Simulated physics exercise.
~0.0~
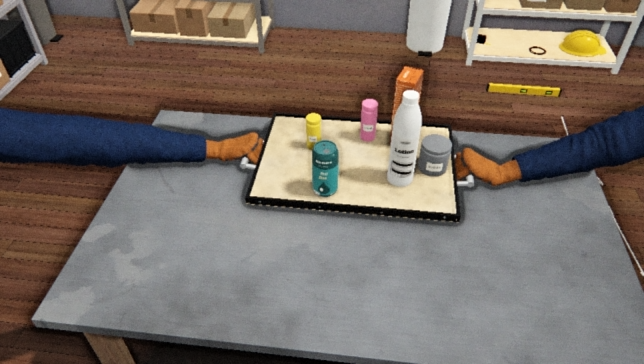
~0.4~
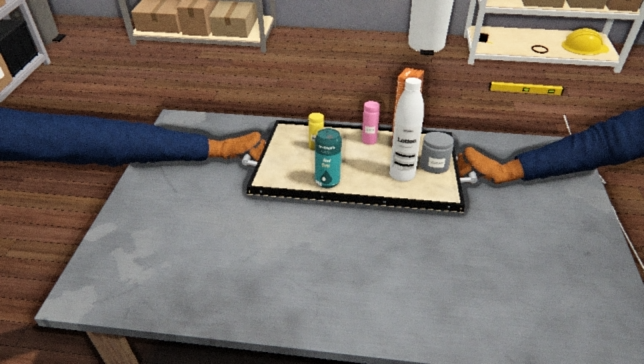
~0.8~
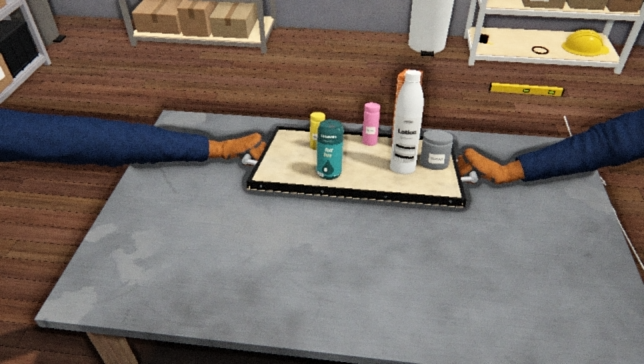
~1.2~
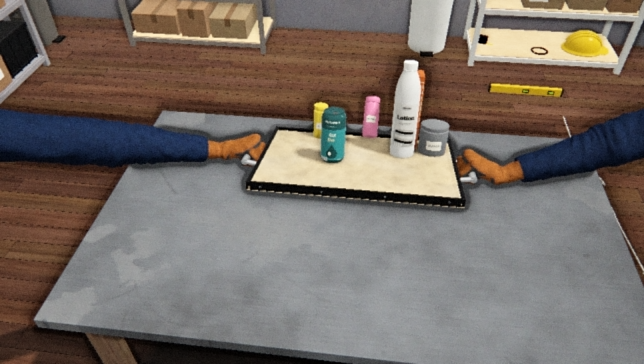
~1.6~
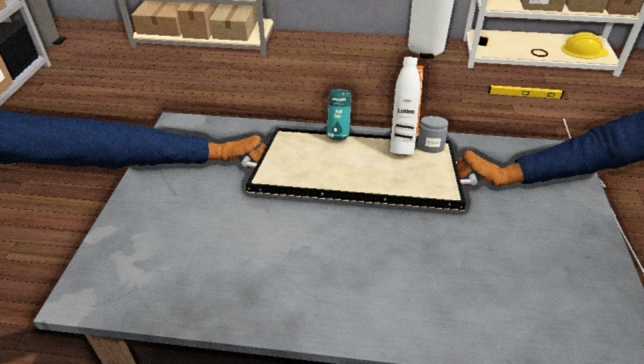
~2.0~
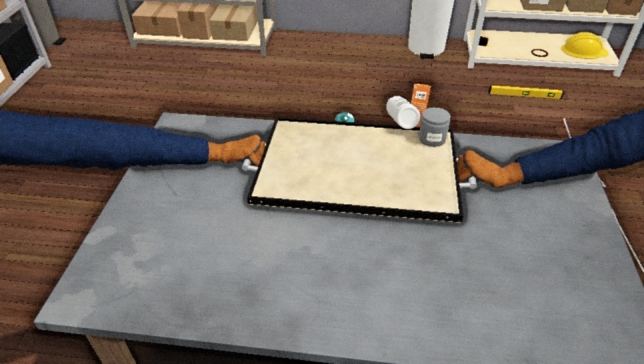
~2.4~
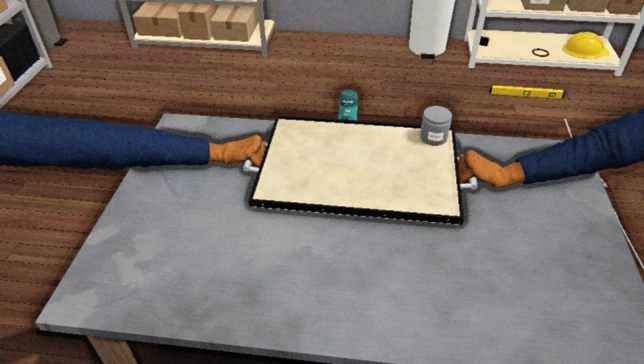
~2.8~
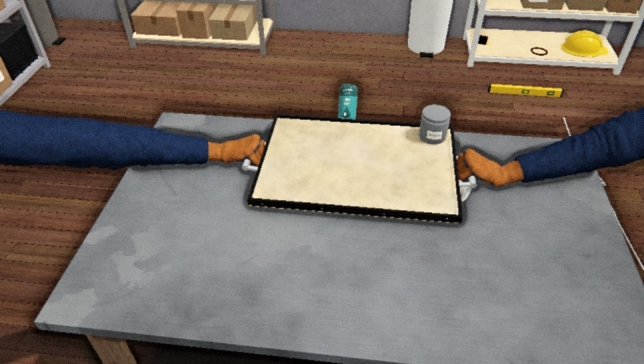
At the start, two hands in orange gloves hold a cream tray above a grey table, with a yellow shaker, a pink shaker, a turquoise can, a white bottle, an orange carton and a grey jar standing on it. The far edge dips, and the items slide toward it. The pink and yellow shakers drop out of sight beyond that edge, and the turquoise can, white bottle and orange carton go over too. As the tray levels, the bottle and carton tumble from view. Finally, only the grey jar stands on the tray, near the far right corner, while the can remains visible beyond the edge.
